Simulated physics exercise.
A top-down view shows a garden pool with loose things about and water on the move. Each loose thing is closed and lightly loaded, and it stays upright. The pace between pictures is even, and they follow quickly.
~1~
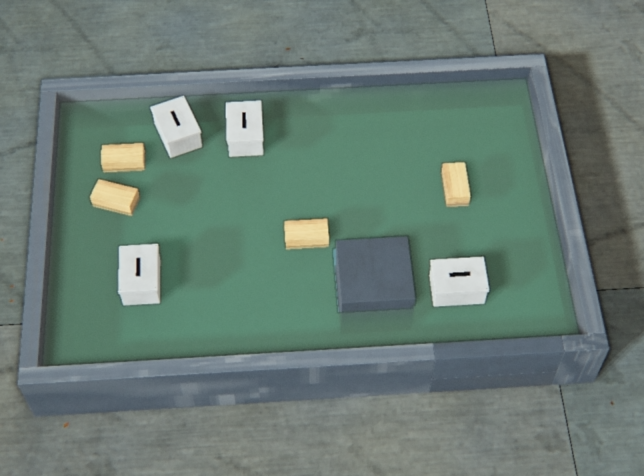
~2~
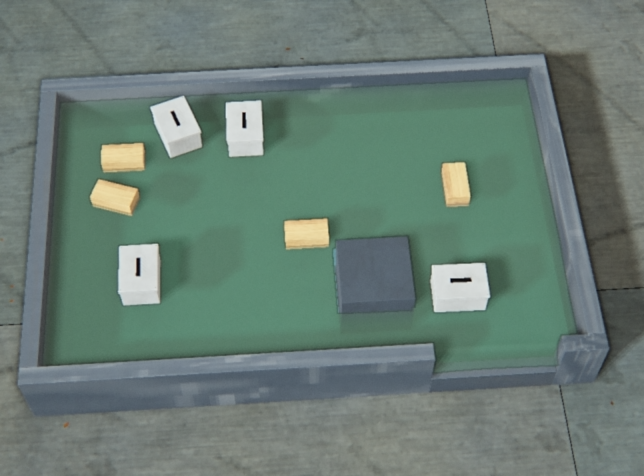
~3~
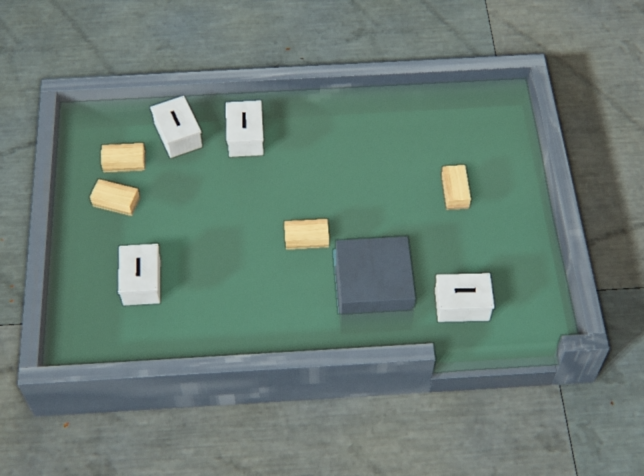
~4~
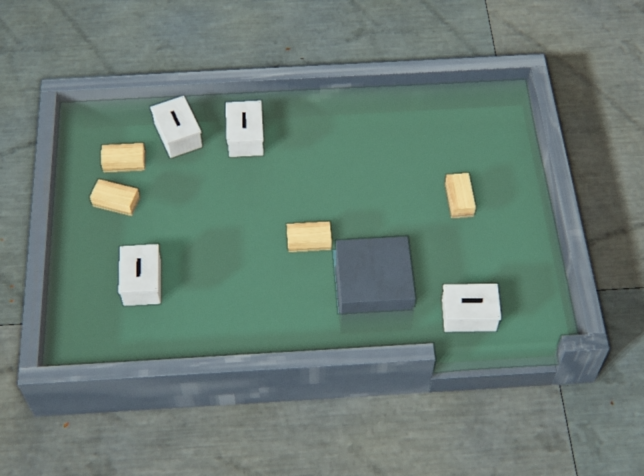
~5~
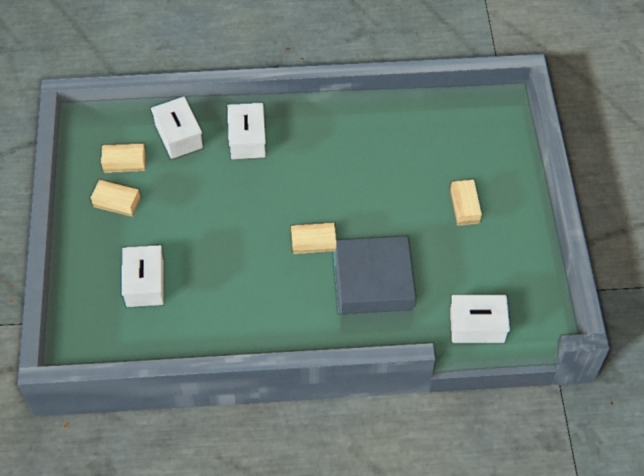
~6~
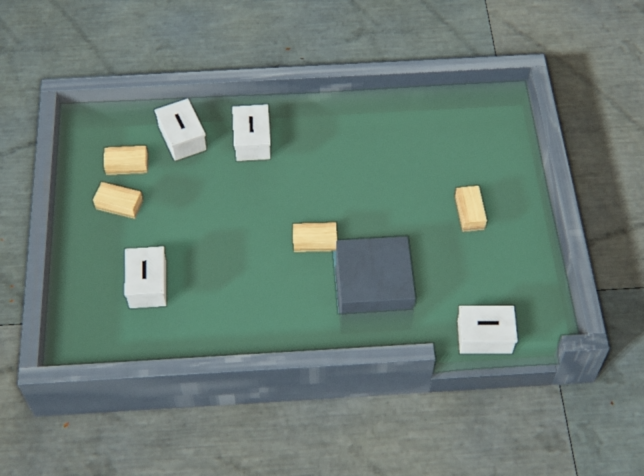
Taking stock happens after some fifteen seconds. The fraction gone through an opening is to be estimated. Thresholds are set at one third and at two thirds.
From what I can see, the part that leaves comes to short of one third.
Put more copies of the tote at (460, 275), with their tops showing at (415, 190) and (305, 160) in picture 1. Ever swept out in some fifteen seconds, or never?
Result, in sequence: Ends up outside; never gets out.
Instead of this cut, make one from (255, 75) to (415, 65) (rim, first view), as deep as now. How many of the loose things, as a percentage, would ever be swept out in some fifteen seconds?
It should be close to 20 per cent.
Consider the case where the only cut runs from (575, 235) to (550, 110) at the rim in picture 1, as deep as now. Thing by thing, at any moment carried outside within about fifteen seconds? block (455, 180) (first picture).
That object: Carried off.
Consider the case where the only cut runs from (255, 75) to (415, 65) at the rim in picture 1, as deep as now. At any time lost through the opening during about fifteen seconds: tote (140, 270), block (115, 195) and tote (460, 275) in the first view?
Taken in turn, the first item is held back, the second is held back and the last is held back.
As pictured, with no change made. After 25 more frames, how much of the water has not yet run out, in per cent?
Roughly 74 in a hundred.
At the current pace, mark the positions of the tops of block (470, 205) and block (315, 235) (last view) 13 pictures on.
About (515, 306) and (347, 220).
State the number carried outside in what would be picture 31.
The number comes out at 2.
A moment on, 1 of 8 are out; 7 afloat.
Next, 1 of 8 are out; 7 afloat.
Later, 2 of 8 are out; 6 afloat.
In the end, 2 of 8 are out; 6 afloat.
